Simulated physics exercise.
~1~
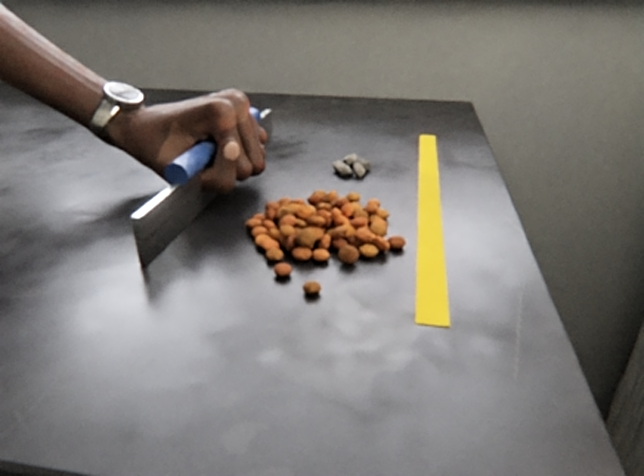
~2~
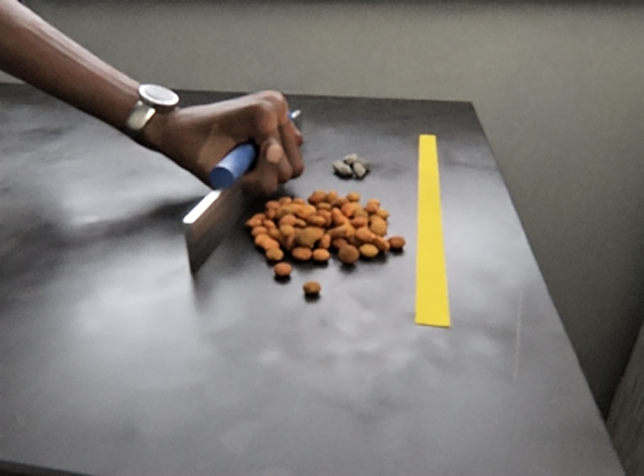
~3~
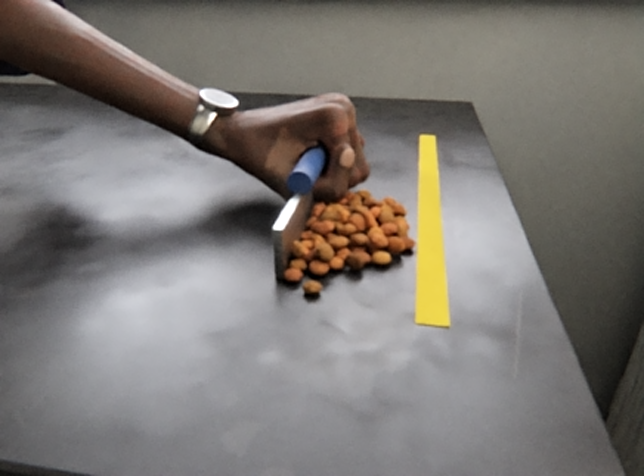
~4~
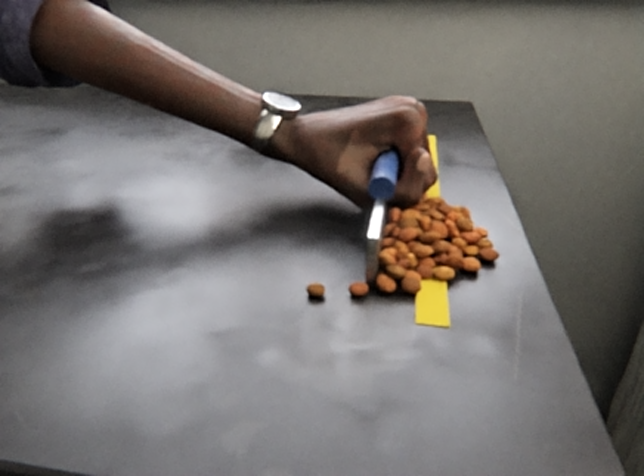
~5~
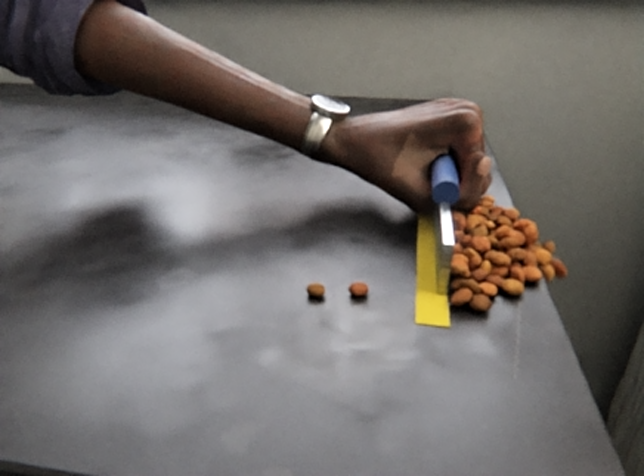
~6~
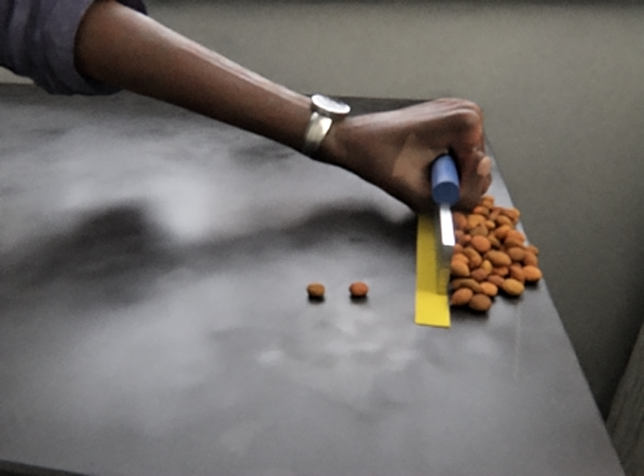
The clip shows a hand pushing a blue-handled scraper right across a dark table, sweeping a heap of orange-brown pieces over yellow tape while a small grey heap disappears from view; the scraper stops at the tape, a few pieces drop off the edge, and two remain behind.
